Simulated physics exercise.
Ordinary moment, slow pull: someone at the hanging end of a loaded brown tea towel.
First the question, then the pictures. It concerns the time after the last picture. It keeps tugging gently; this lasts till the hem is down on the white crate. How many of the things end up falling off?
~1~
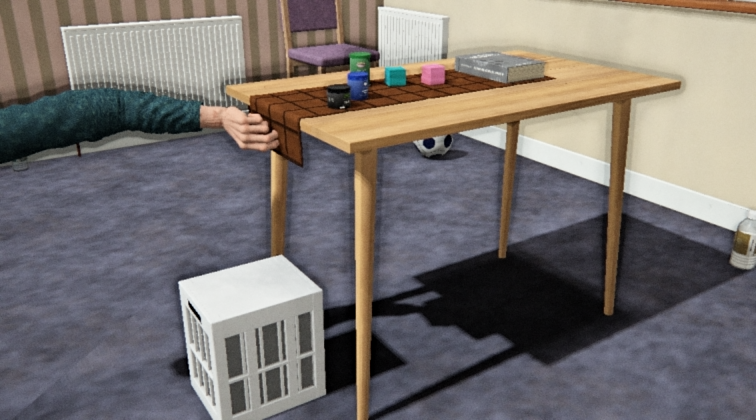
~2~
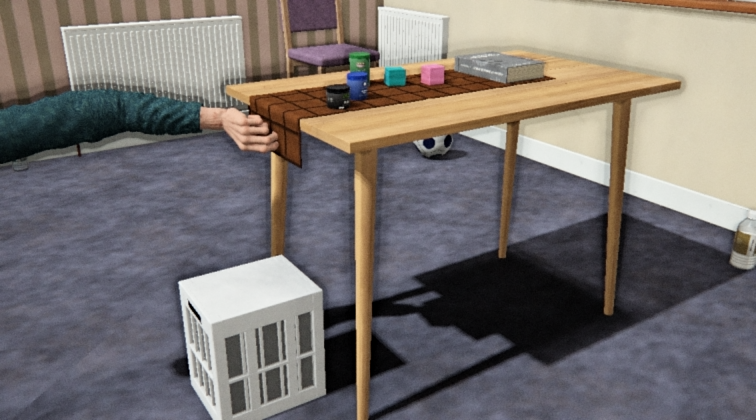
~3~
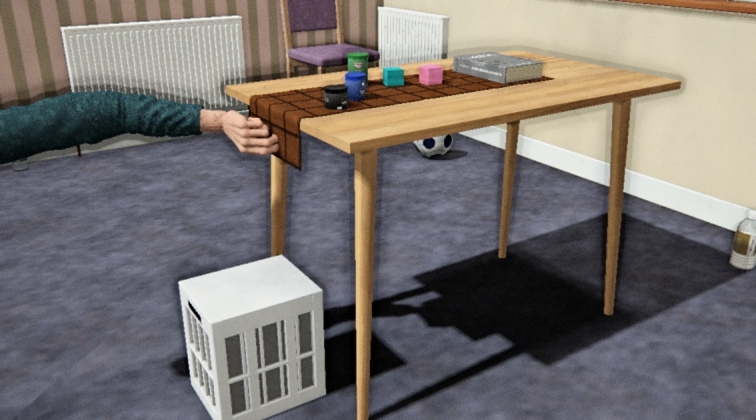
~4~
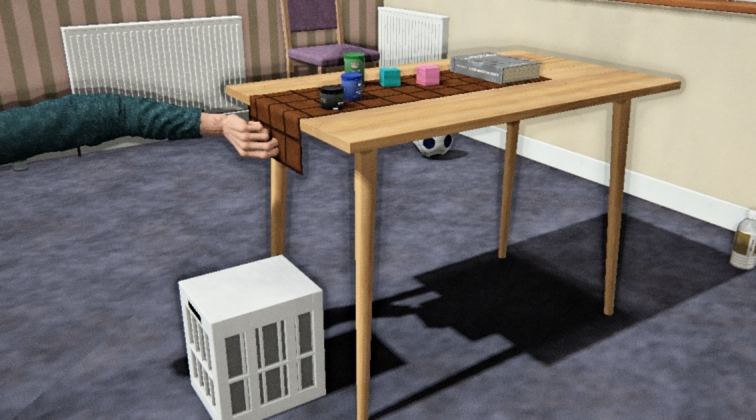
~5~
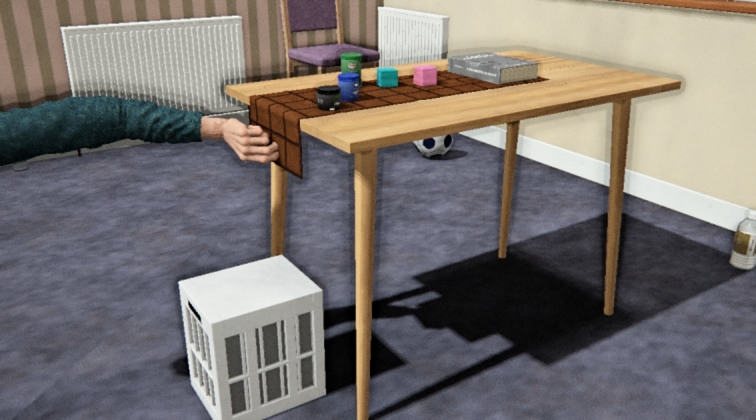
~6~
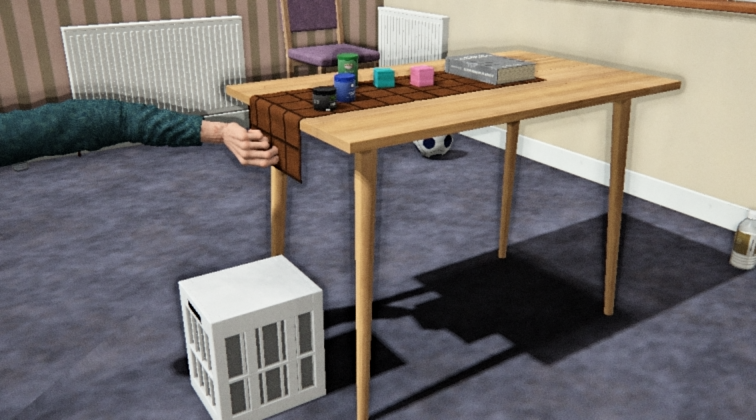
From here the drop count reads three, plain and simple.
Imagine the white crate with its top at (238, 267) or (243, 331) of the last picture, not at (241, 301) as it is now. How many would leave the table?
Over the edge go 2 and 4.
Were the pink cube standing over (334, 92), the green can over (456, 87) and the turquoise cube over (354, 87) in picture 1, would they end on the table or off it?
The pink cube tumbles off, the green can survives, the turquoise cube drops off.
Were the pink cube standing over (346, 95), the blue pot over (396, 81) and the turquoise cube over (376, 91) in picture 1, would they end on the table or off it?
The pink cube ends up knocked off, the blue pot ends up still aboard, the turquoise cube ends up knocked off.
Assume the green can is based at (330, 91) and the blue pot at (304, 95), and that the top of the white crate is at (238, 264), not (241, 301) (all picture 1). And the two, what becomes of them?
Green can is gone, blue pot is gone.
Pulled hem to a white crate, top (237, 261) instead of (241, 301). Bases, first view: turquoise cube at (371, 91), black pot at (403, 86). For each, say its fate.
Result: Turquoise cube still there, black pot still there.
Early on, hem near (277, 228); black pot gone.
Midway, hem on the crate; black pot, blue pot and green can gone.
Finally, hem on the crate; black pot, blue pot and green can gone. Over the edge go three.
